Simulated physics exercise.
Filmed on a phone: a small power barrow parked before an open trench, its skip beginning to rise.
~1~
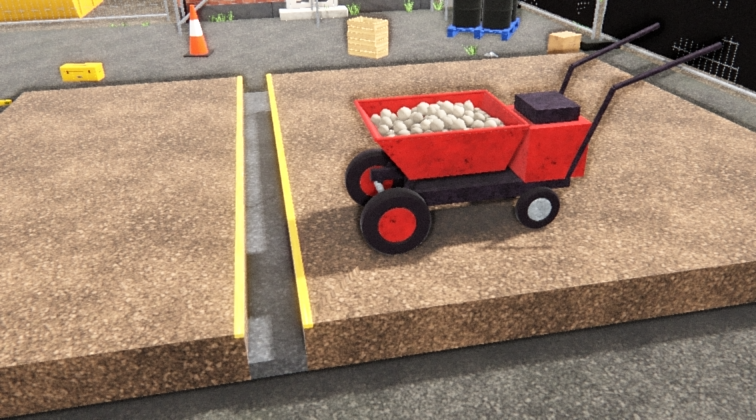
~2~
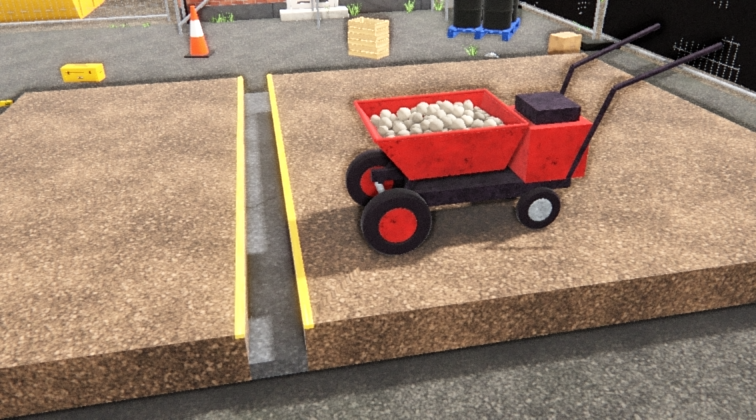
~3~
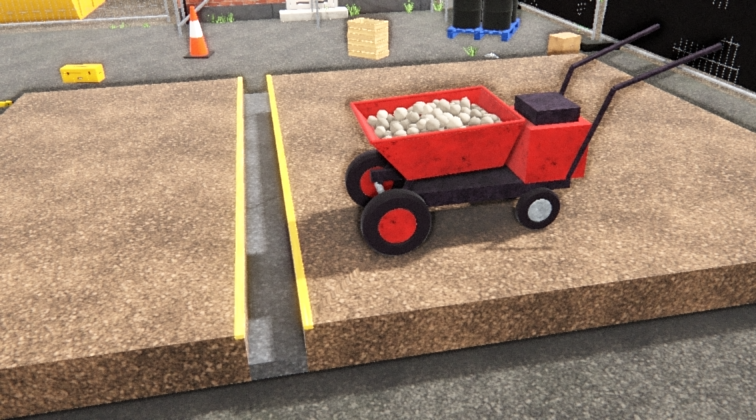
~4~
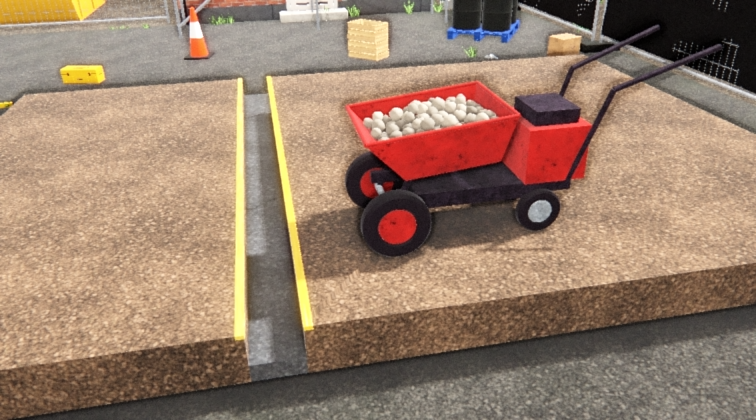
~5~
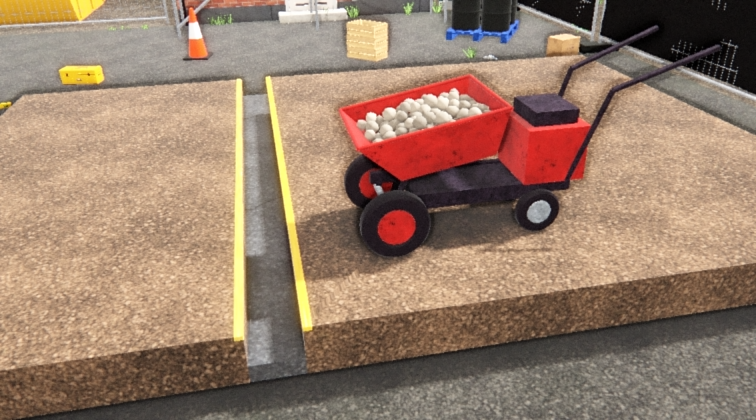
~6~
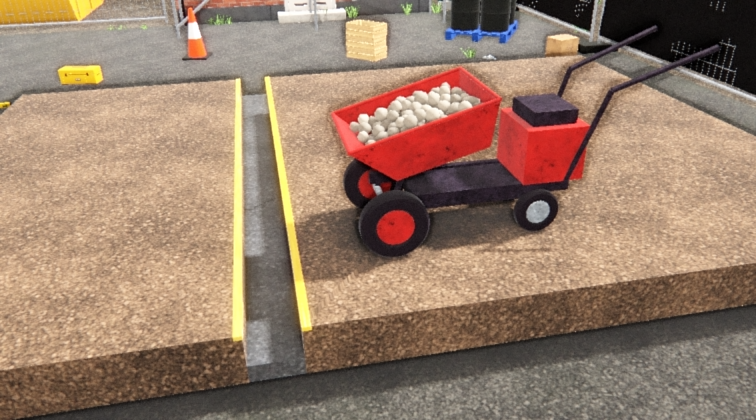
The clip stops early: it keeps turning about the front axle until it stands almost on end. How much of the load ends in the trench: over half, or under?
In the trench: Over half.
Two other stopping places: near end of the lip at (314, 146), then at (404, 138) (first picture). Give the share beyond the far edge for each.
The first gives 80 %, the second 0 %.
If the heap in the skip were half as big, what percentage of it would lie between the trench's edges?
Near 100 %.
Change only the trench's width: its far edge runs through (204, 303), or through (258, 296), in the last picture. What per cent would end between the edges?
First some 100, then 60 per cent.
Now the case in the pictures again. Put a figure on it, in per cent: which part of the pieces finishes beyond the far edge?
Close to 15 per cent.
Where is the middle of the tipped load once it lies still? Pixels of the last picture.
Close to (263, 257).
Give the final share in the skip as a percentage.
Near 0 %.
Soon, skip tipped steeply; all in the skip.
A while on, skip tipped steeply; most in the skip; a small part in or heaped over the trench; a small part falling.
Towards the end, skip tipped right over; about a quarter in the skip; a stray few short of the trench; about two thirds in or heaped over the trench; a small part beyond it; a stray few falling.
Finally, skip tipped right over; a stray few short of the trench; most in or heaped over the trench; a small part beyond it.
